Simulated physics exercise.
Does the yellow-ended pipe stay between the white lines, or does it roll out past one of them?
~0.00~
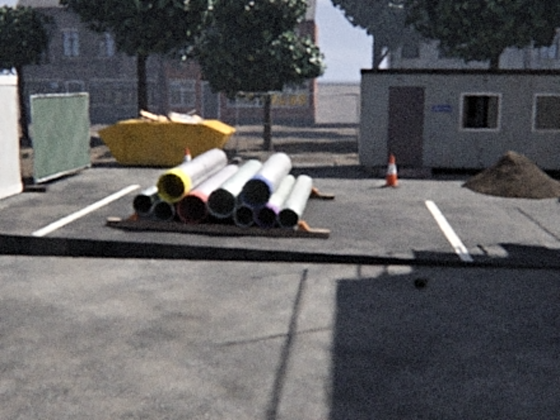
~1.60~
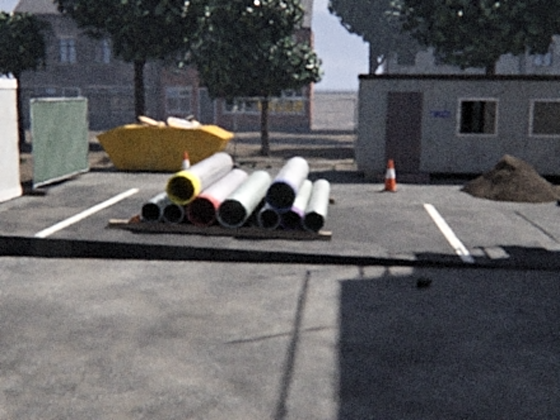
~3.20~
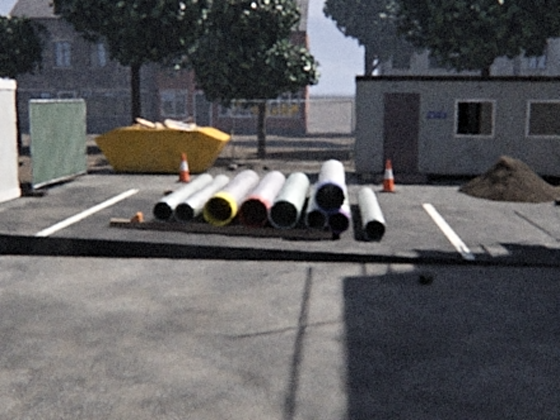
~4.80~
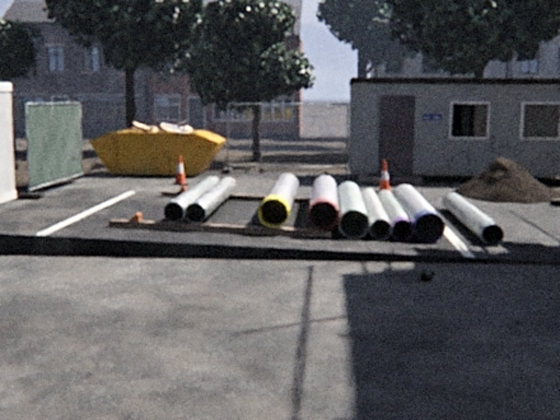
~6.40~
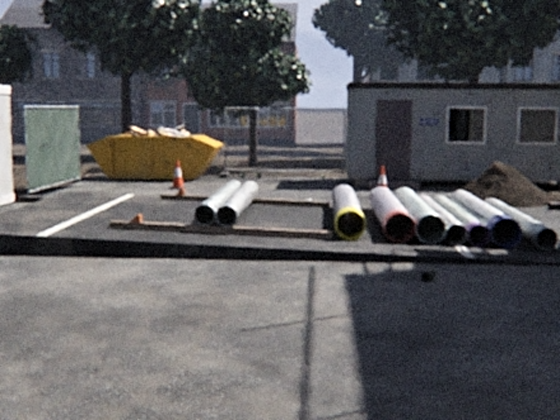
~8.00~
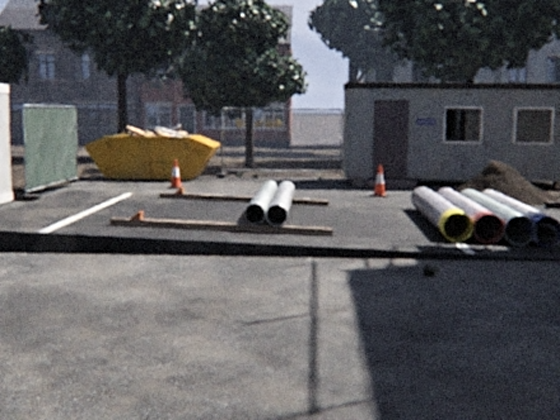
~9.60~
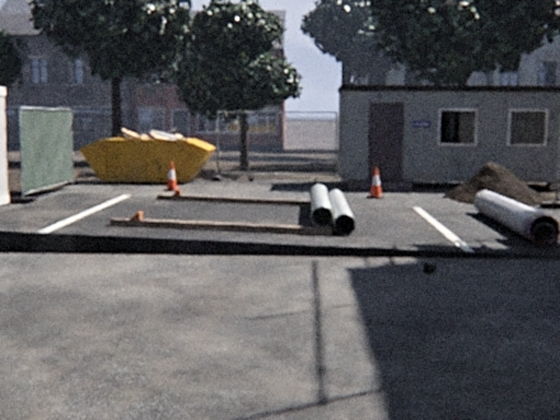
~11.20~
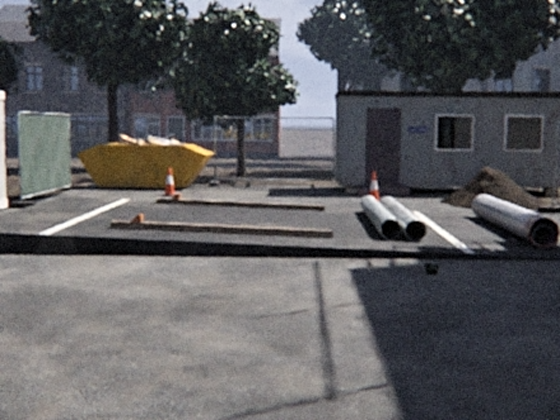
The yellow-ended pipe rolls out past the white line on the right.
